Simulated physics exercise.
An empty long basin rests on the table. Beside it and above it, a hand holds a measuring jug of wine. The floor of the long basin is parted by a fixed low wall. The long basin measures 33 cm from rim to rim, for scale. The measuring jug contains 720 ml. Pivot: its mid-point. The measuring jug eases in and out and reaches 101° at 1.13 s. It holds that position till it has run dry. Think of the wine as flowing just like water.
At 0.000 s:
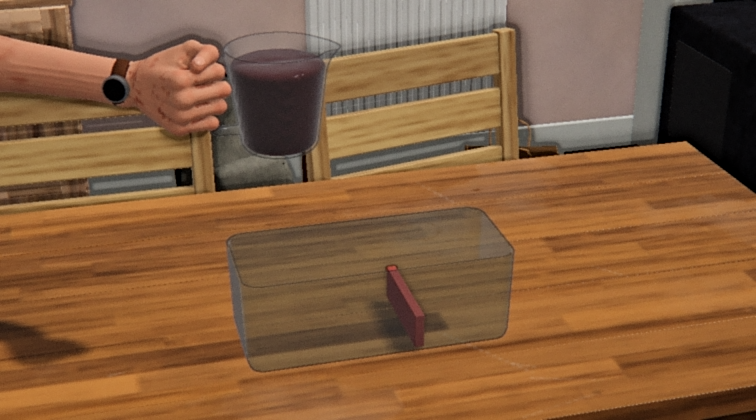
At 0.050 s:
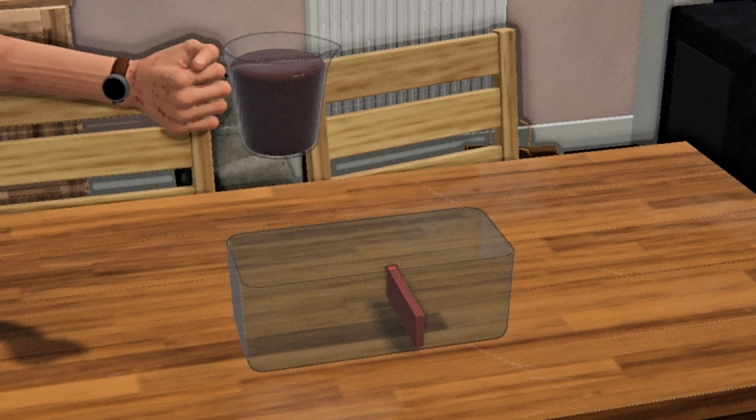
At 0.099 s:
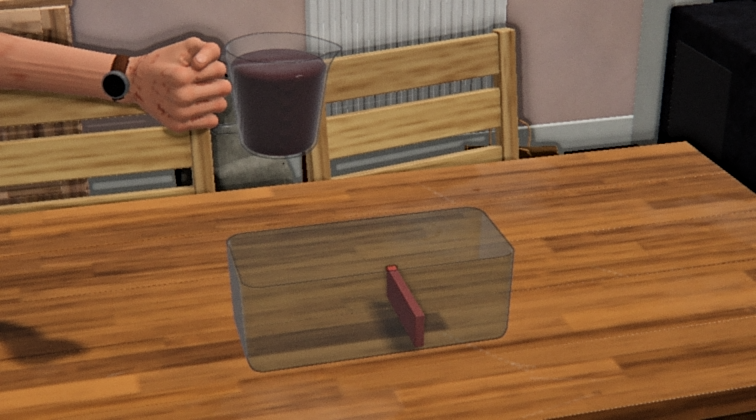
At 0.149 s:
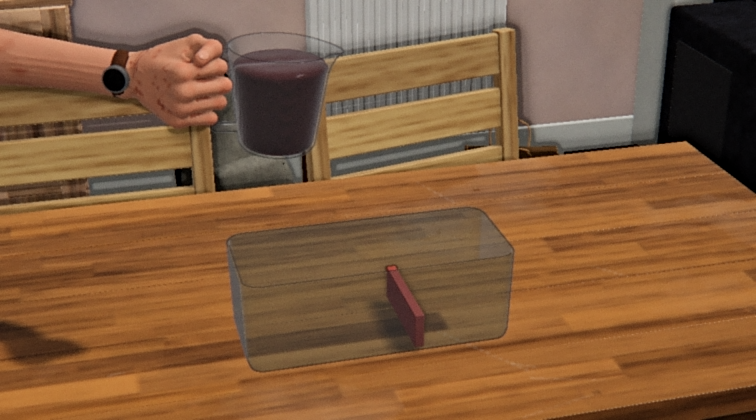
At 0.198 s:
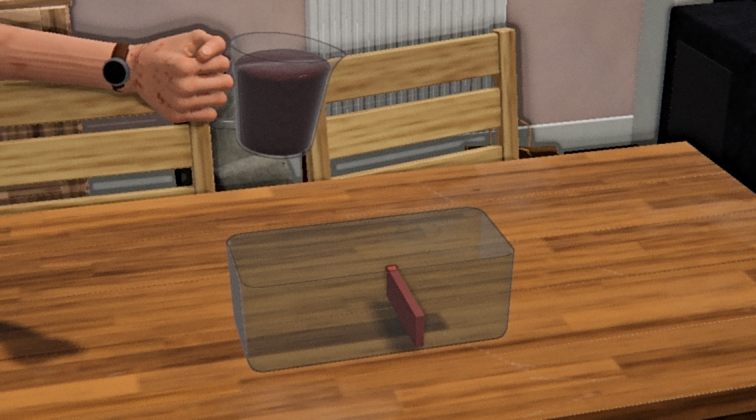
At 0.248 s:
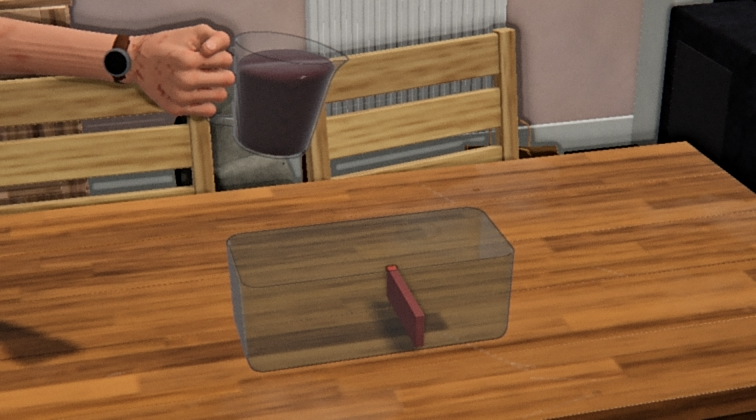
A hand holding a clear jug of dark purple liquid slowly tilting it slightly rightward above a transparent basin with a red divider.
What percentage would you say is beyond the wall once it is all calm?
I would put it at about 64 per cent.
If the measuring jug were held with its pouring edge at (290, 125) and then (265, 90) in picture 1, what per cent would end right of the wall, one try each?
The first try gives around 5 percent, the second around 5 percent.
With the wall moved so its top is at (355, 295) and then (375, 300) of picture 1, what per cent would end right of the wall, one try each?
95 % and 90 %.
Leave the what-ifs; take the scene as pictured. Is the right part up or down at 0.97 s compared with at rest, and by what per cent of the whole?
The amount climbs by around 18.
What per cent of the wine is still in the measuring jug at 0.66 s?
Around 76 in a hundred.
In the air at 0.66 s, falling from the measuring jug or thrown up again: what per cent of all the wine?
Around 20 in a hundred.
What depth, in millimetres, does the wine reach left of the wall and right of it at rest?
Final reading - left some 8 mm, right some 32 mm.
By 0.66 s the tilt is 64° and 75 per cent is still to pour, 0 is left of the wall and 4 right of it.
By 0.97 s the tilt is 96° and 22 per cent is still to pour, 6 is left of the wall and 45 right of it.
By 1.28 s the tilt is 101° and 1 per cent is still to pour, 31 is left of the wall and 63 right of it.
By 1.63 s the tilt is 101° and 0 per cent is still to pour, 34 is left of the wall and 64 right of it.
At rest 34 per cent lies left of the wall, 64 right of it and 2 outside.
